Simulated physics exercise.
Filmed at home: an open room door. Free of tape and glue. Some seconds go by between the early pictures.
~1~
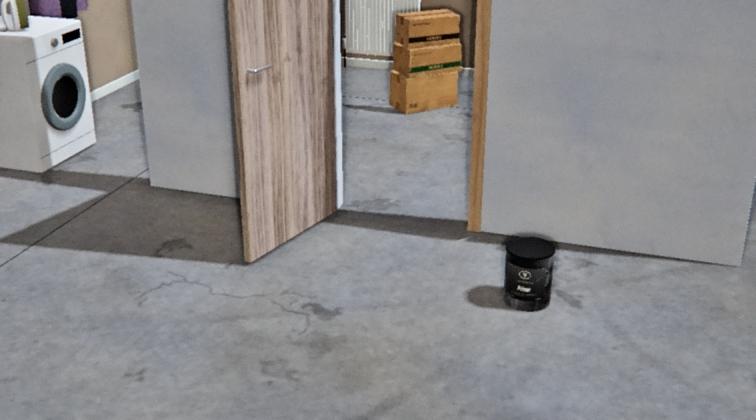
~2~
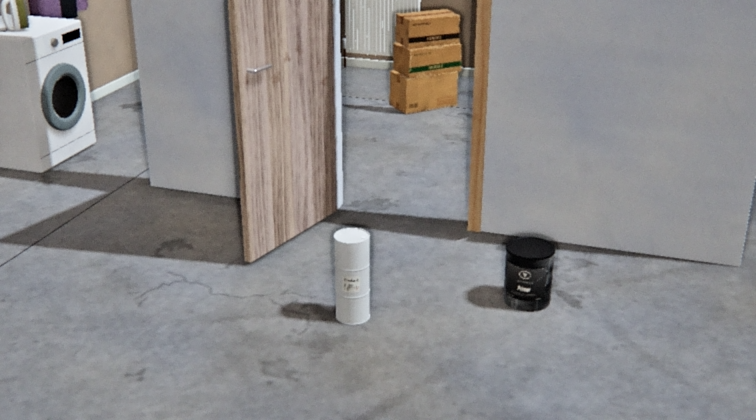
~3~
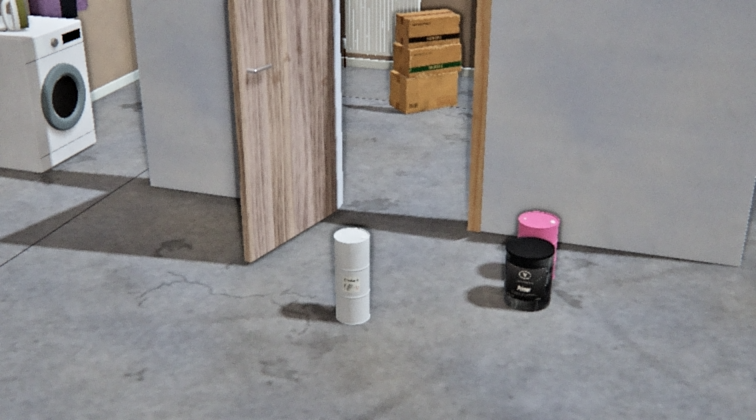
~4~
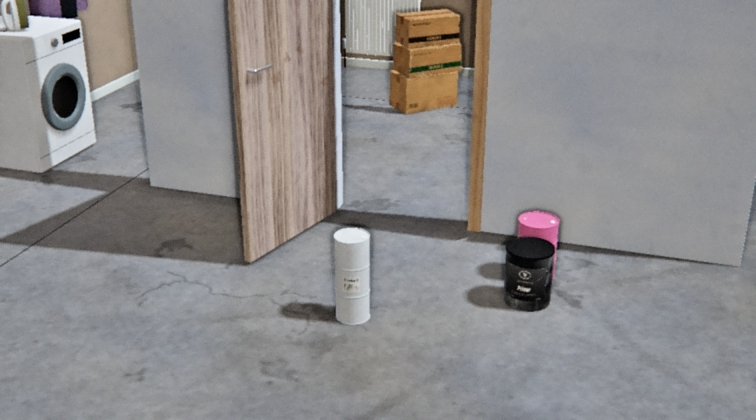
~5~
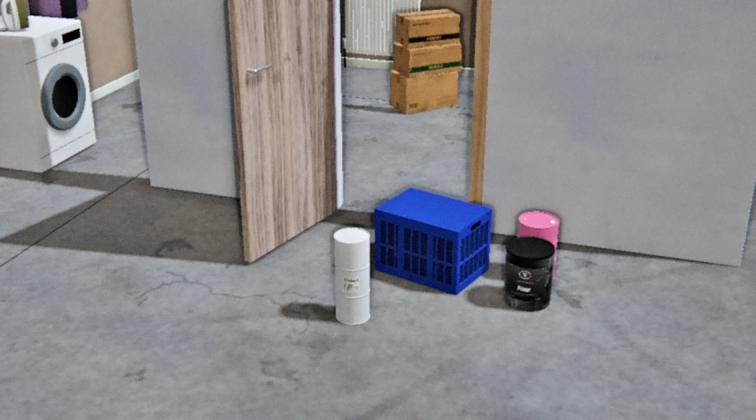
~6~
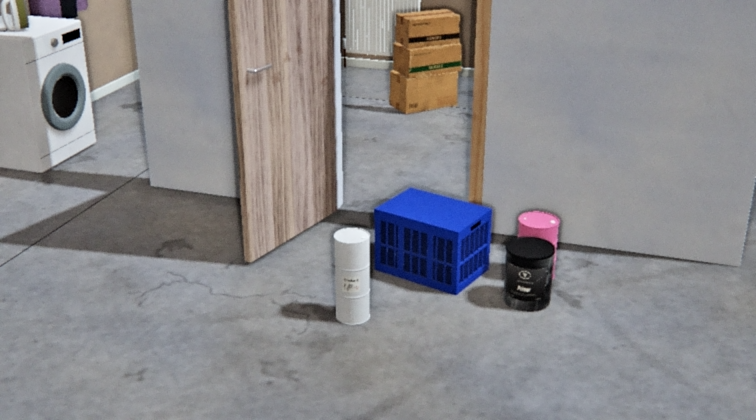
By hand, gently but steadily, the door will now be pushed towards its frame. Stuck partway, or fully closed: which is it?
Most likely it will leave a gap.
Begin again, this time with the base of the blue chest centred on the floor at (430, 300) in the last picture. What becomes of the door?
Then it swings home.
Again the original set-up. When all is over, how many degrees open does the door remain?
The answer is roughly 55°.
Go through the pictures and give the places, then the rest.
Door wide open and still; black pail (529, 274), in the first picture.
Door wide open and still; white canister (352, 277); black pail (529, 274), in the second picture.
Door wide open and still; white canister (352, 277), in the third picture.
Door wide open and still; black pail (529, 274), in the fourth picture.
Door wide open and still; white canister (352, 277); black pail (529, 274), in the fifth picture.
Door wide open and still; blue chest (432, 240), in the sixth picture.
Then, 0.70 s later than the last frame, door 86° open.
Then, 1.10 s later than the last frame, door 67° open.
When it is over, door 54° open; all 4 as before. End places, in pixels of the last picture, blue chest near (434, 239).
